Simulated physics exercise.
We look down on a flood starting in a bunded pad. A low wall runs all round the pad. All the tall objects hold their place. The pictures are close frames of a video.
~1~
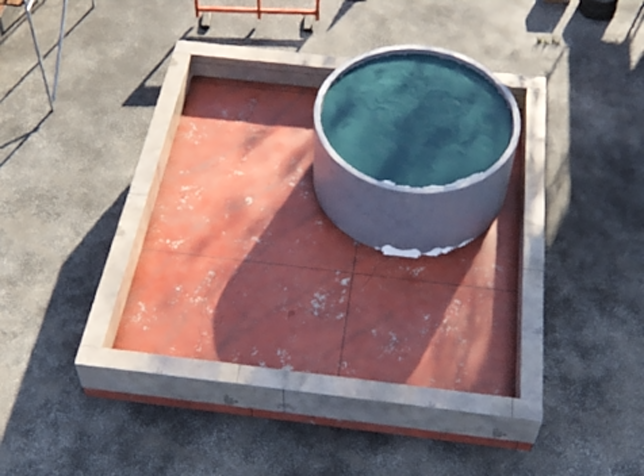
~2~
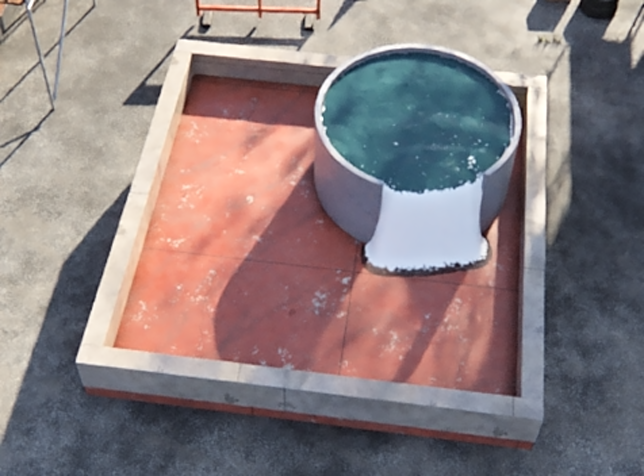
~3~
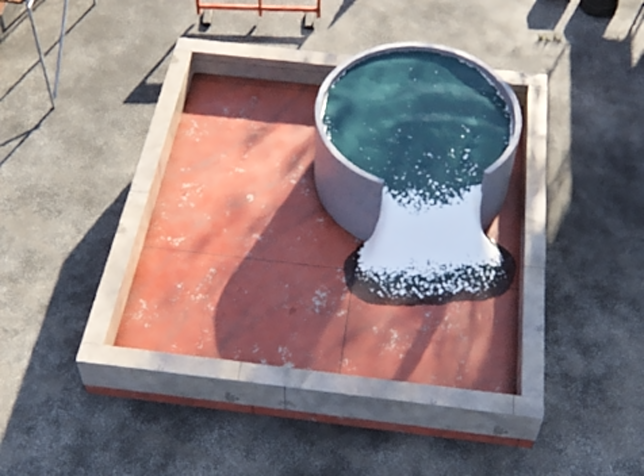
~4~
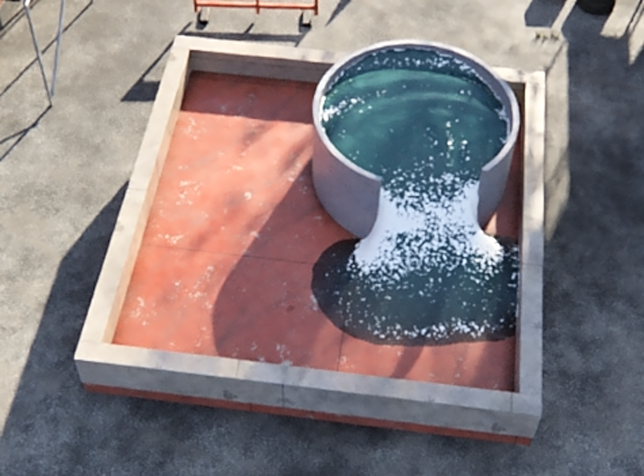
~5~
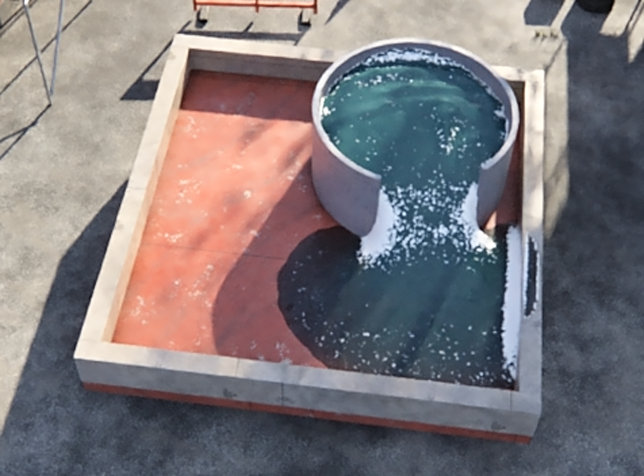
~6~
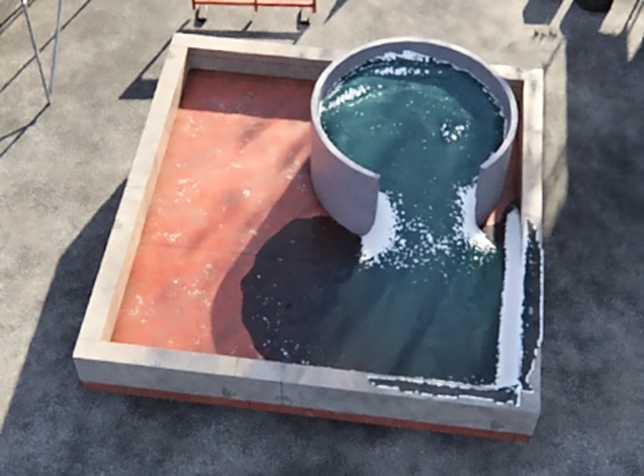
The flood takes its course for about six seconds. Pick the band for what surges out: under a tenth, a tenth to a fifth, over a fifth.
Over the wall goes between a tenth and a fifth.
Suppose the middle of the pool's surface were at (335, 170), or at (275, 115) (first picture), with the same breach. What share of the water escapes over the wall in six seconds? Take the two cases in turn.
Roughly 16 per cent, then 12 per cent.
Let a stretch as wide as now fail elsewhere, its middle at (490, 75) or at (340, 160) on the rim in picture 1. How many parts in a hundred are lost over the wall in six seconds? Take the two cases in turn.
Near 36 and 8 in a hundred.
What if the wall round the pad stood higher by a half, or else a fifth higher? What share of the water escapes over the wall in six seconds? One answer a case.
About 4 and 10 per cent.
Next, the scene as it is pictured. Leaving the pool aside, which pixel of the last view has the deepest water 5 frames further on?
Around (452, 400).
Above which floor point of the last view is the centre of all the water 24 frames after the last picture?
At about (339, 243).
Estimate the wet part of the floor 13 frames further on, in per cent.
Some 60 per cent.
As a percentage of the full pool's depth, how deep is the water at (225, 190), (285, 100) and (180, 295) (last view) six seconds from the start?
About 12, 30 and 20 per cent.
A moment on, water covers 40 % of the floor; the low wall has let 1 % over.
Next, water covers 40 % of the floor; the low wall has let 3 % over.
Then, water covers 50 % of the floor; the low wall has let 12 % over.
Later, water covers 75 % of the floor; the low wall has let 14 % over.
In the end, water covers 75 % of the floor; the low wall has let 14 % over.
